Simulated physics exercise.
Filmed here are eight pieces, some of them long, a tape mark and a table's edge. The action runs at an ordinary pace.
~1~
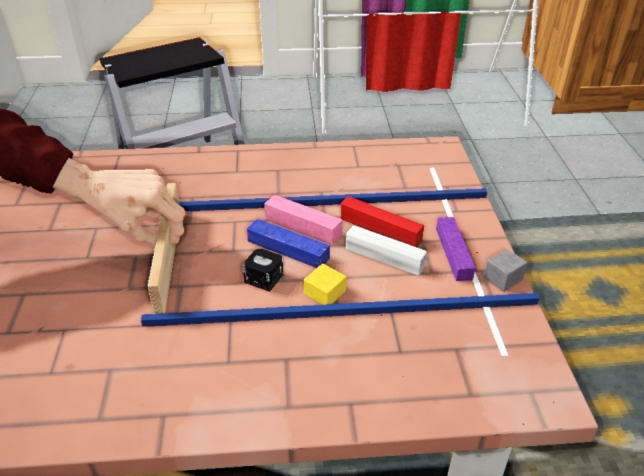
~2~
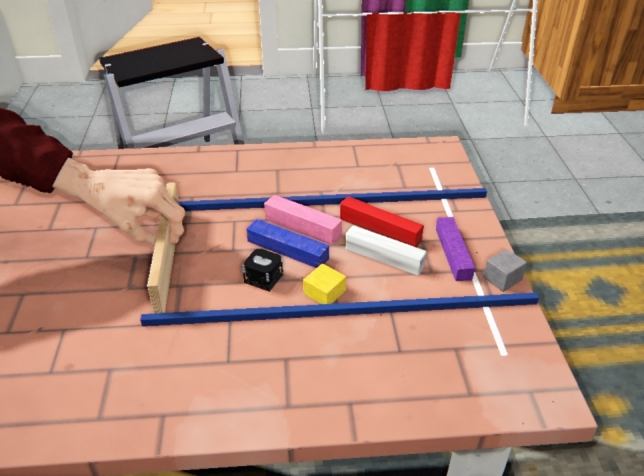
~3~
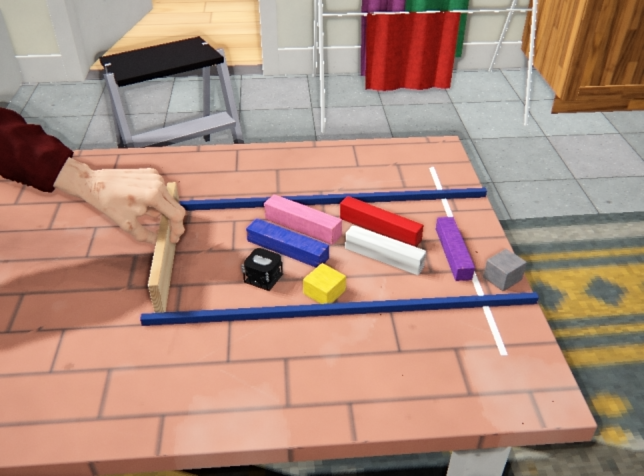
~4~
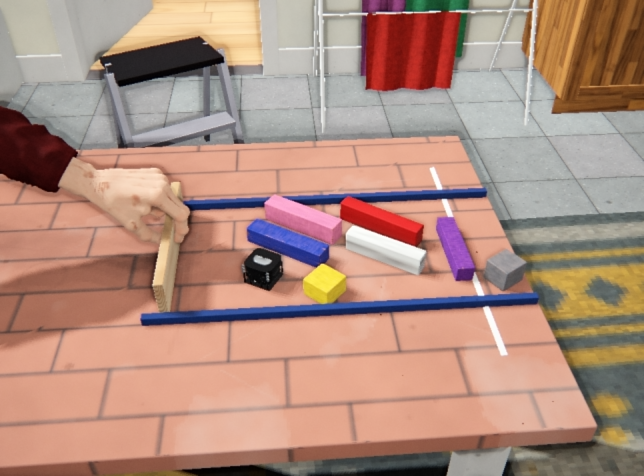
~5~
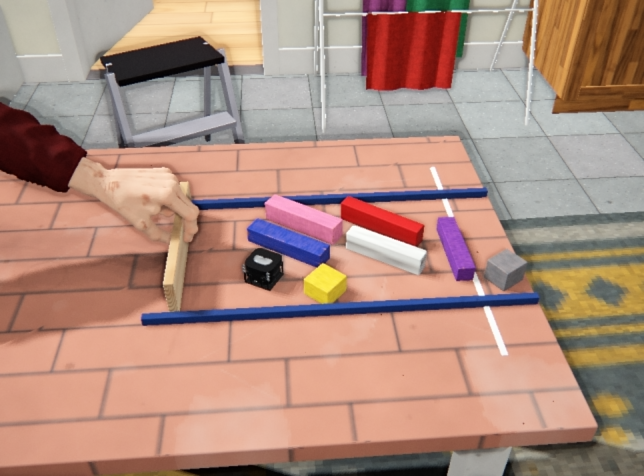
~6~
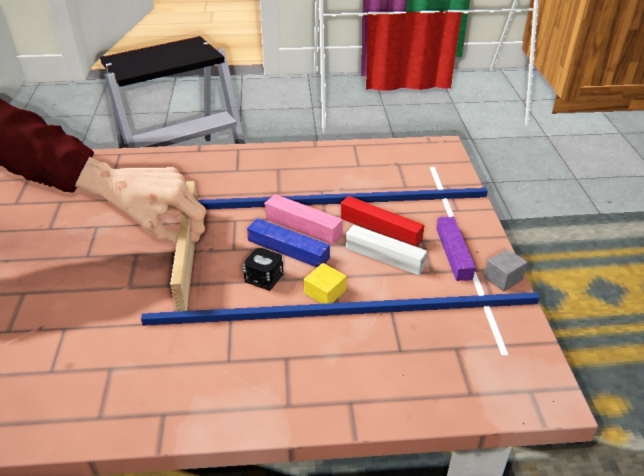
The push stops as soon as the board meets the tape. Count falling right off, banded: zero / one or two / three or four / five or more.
The board is going to sweep off three, or four.
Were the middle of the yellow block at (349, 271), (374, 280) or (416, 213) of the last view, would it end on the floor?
Result per try, in order: Not toppled; not toppled; toppled.
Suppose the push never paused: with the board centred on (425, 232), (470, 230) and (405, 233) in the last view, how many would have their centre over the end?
Respectively 2, 4 and 1.
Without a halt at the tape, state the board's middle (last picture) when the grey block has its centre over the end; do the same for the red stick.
With the grey block it sits around (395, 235), with the red stick around (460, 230).
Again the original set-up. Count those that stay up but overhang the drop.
That would be 2.
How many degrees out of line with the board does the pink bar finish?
It sits some 30° out of line.
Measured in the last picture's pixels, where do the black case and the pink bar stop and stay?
They end up close to (486, 257) and (482, 213).
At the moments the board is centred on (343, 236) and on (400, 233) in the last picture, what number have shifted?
At that stage 6; at the next, 8.
Soon after, none off yet; grey block at rest near (506, 270); purple bar at rest near (455, 247); red stick at rest near (381, 221).
After that, none off yet; grey block at rest near (506, 270); purple bar at rest near (455, 247); red stick displaced a little near (398, 217).
And then, one off so far; grey block on its way down near (548, 331); purple bar displaced about its own width near (513, 242); red stick displaced about its own width near (463, 215).
In the end, the number that fall off is three or four; gone, white stick, red stick, purple bar and grey block.
